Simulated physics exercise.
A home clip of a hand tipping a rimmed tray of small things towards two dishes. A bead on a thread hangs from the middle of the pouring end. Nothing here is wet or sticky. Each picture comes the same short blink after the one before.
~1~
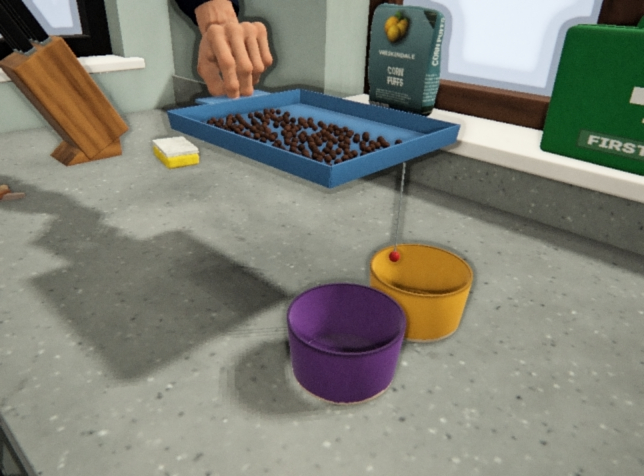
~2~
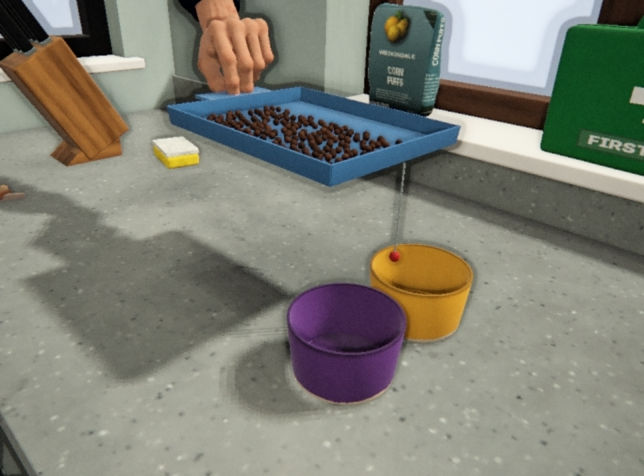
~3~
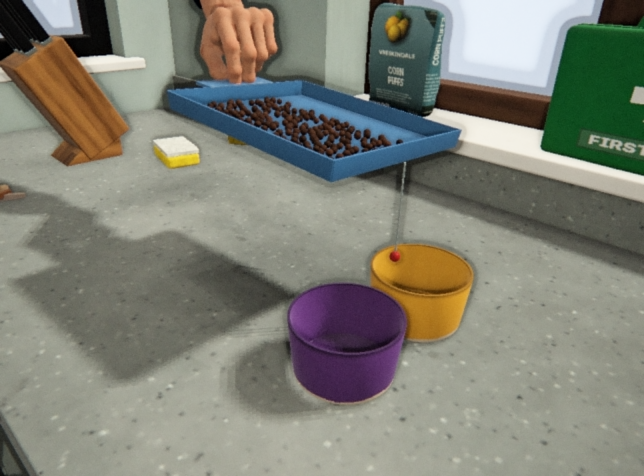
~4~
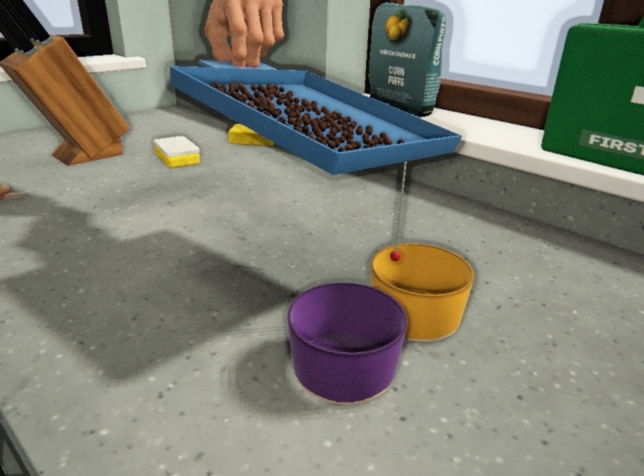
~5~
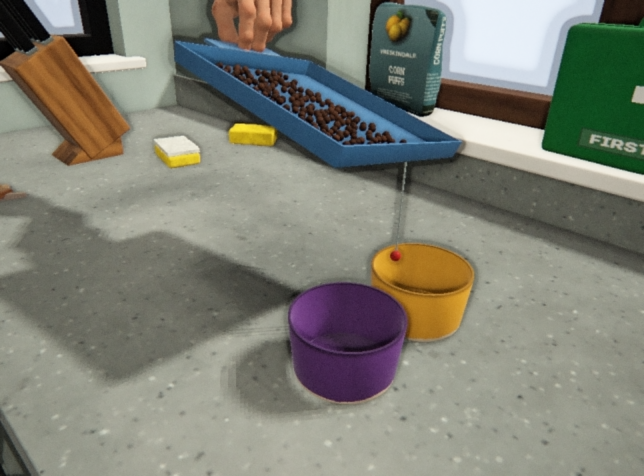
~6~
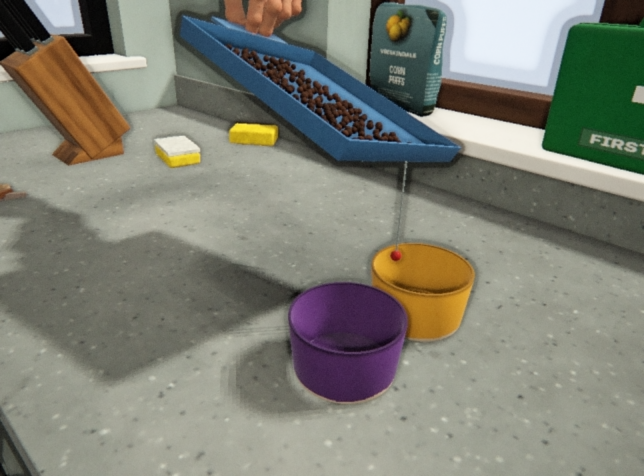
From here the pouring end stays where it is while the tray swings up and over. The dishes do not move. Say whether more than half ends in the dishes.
In the dishes lies only the smaller part of it.
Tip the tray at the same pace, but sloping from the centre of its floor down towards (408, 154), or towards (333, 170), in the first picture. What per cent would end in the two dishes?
Near 40 % and 80 %.
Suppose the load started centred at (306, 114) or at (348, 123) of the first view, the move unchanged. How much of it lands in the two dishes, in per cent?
Near 20 % and 30 %.
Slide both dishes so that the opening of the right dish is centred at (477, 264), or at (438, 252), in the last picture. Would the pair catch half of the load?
First under half, then over half.
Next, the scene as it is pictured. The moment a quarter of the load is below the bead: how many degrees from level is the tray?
Around 85° of tilt.
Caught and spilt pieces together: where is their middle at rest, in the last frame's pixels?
At about (441, 286).
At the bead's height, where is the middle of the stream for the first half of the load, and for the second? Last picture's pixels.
Early half (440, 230), late half (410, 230).
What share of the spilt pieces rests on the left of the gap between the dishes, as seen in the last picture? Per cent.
Some 10 per cent.
Shortly afterwards, tray tipped steeply; the bulk on the tray; only a few outside both; a little in the air.
Next, tray tipped past a quarter turn; near half on the tray; a little in the right dish; near a third outside both; only a few in the air.
Some moments later, tray tipped past a quarter turn; near a quarter in the right dish; the bulk outside both.
In the end, tray tipped past a quarter turn; none at all in the left dish; near a quarter in the right dish; the bulk outside both.
